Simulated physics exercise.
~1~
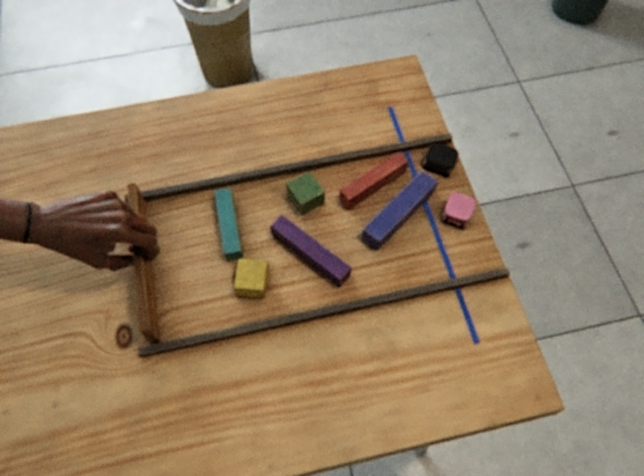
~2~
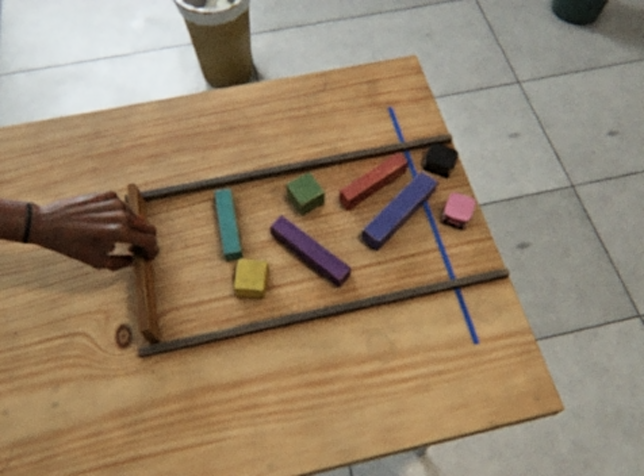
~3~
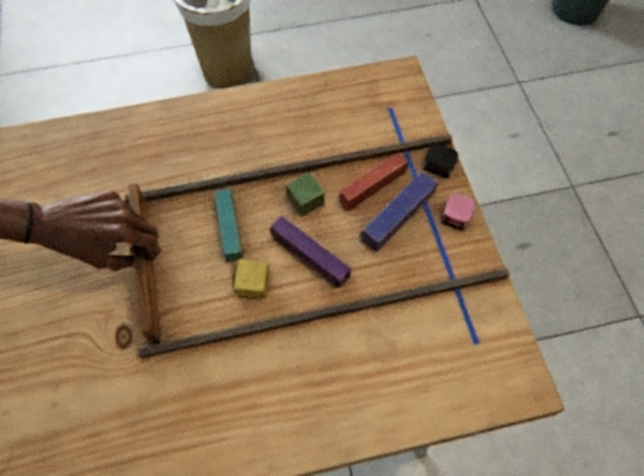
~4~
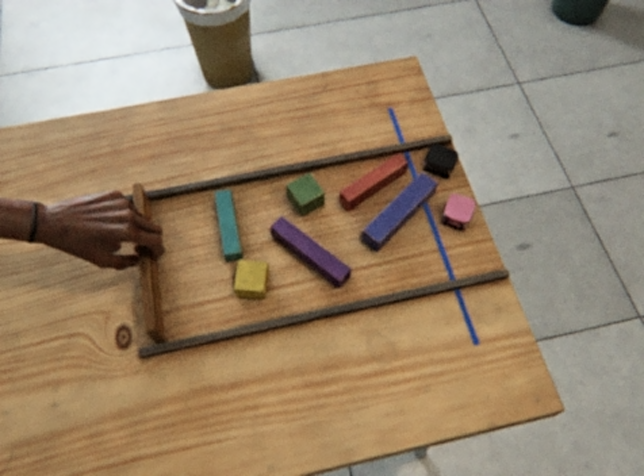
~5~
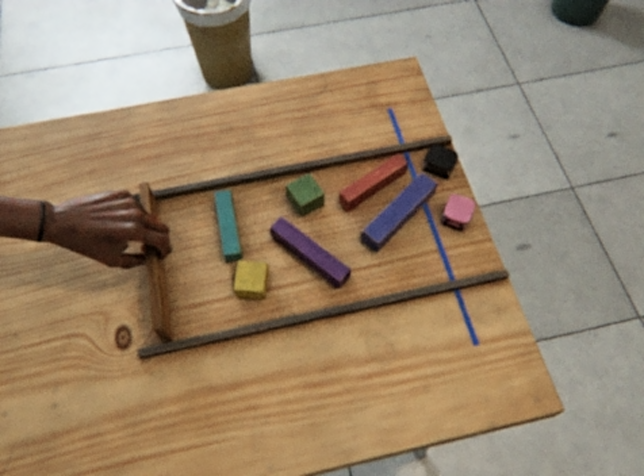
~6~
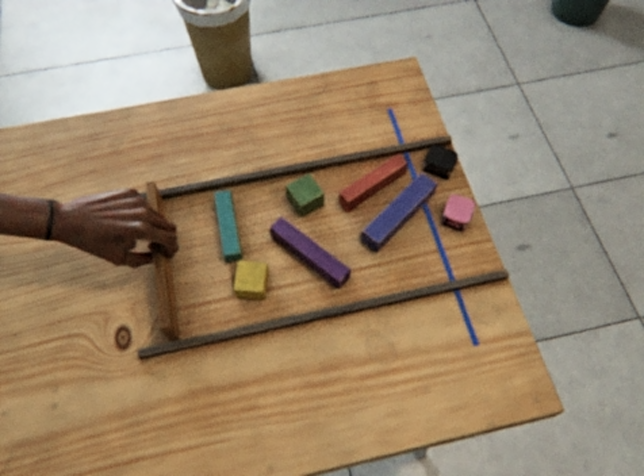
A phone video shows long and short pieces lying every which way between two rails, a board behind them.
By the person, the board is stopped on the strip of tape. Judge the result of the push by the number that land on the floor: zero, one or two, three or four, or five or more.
The number that land on the floor is three or four.
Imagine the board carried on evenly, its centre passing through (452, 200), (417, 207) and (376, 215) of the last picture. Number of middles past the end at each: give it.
Over the end: 6, 3, 1.
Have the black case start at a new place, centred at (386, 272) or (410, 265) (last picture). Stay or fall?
Place by place, it drops off; comes down.
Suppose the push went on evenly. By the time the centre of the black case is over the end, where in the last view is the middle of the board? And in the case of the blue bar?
The middle is at (355, 220) when it's the black case, and at (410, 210) when it's the blue bar.
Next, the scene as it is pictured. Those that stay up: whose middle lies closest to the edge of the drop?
The purple bar.
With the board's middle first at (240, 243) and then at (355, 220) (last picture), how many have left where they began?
I count 2 first and 7 after.
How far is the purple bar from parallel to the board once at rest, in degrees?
Angle: Roughly 0 degrees.
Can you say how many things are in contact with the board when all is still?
That comes to 2.
A little later, none off yet; black case at rest near (440, 162); pink case at rest near (458, 213); blue bar at rest near (400, 212).
Next, none off yet; black case at rest near (440, 162); pink case at rest near (458, 213); blue bar moving near (405, 210).
Later still, one off so far; black case dropping near (459, 248); pink case shifted about its own width near (475, 214); blue bar shifted about its own width near (459, 191).
When it is over, the number that fall off is three or four; down, red bar, blue bar, pink case and black case.
